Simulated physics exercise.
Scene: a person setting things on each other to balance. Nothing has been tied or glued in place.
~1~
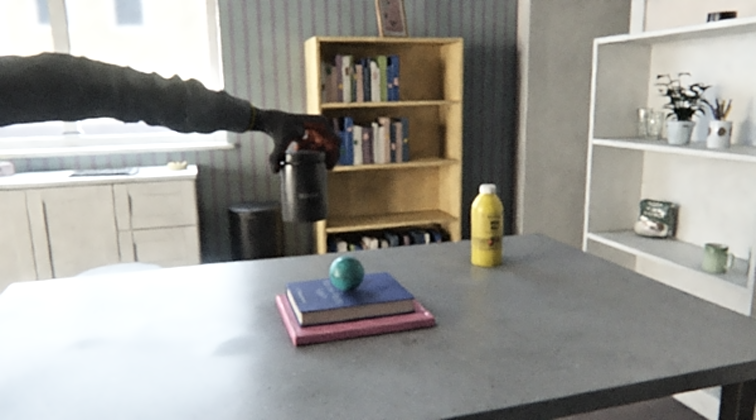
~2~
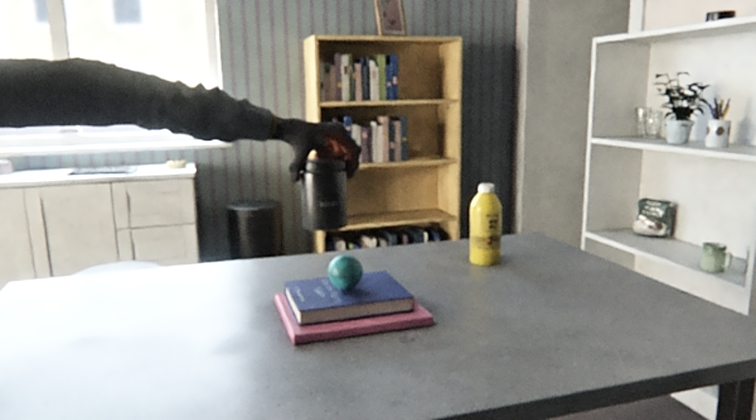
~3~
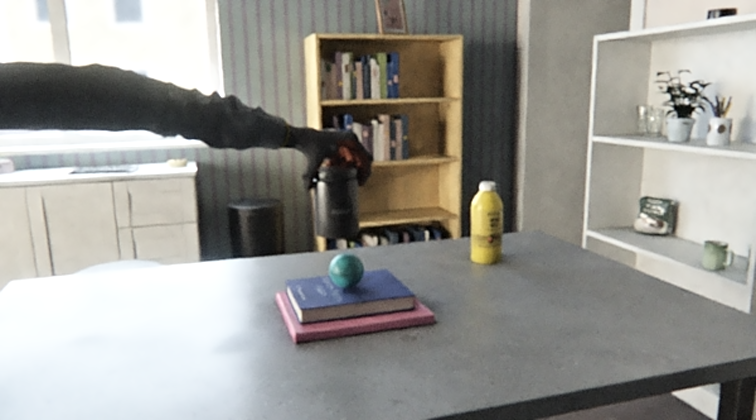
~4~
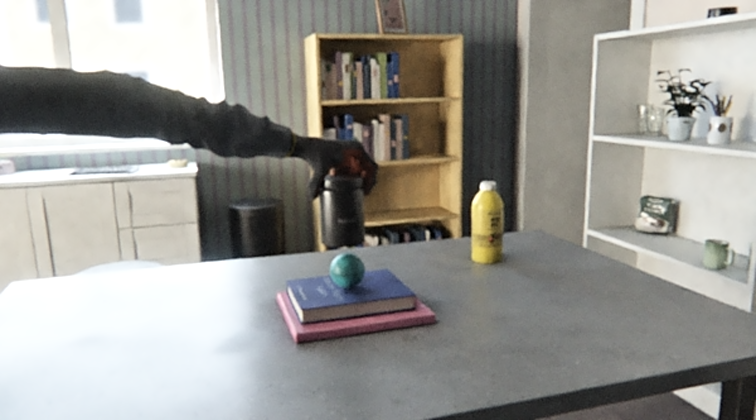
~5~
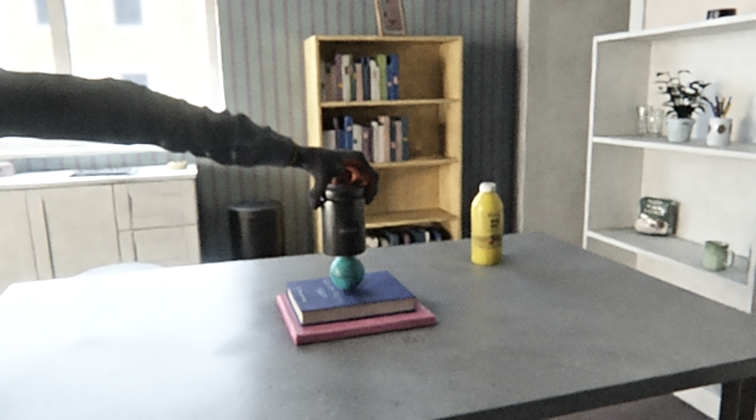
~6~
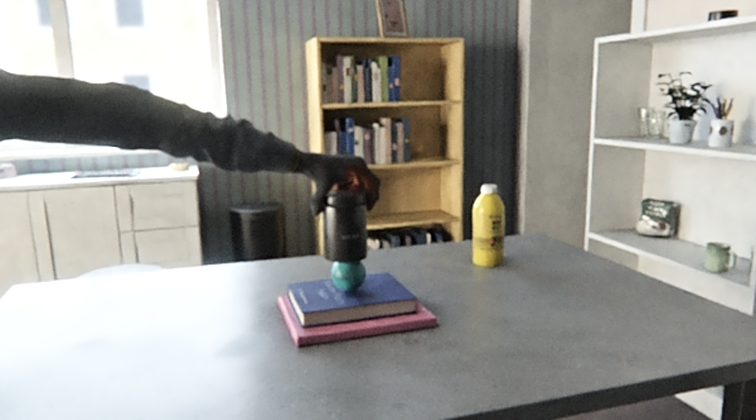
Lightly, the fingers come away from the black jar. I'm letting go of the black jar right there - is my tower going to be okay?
I expect something will drop.
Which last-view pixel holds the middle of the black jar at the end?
Around (214, 299).
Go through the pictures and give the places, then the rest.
In the first picture, still above its spot; black jar (305, 185); blue book (348, 297).
In the second picture, still above its spot; black jar (324, 193); turquoise ball (346, 272).
In the third picture, still above its spot; black jar (336, 201); blue book (348, 294).
In the fourth picture, still above its spot; black jar (342, 210); turquoise ball (348, 271).
In the fifth picture, still above its spot; black jar (343, 219); blue book (348, 296).
In the sixth picture, in place under the hand; black jar (345, 225); turquoise ball (349, 274).
Then, 0.50 s later than the last frame, black jar tilted by 45° near (313, 241).
Then, 0.60 s later than the last frame, black jar now fallen.
Then, 0.80 s later than the last frame, things are still on the move.
When it is over, fallen, black jar; the other 4 as before. End places, in pixels of the last picture, black jar near (214, 299). The pile comes apart.
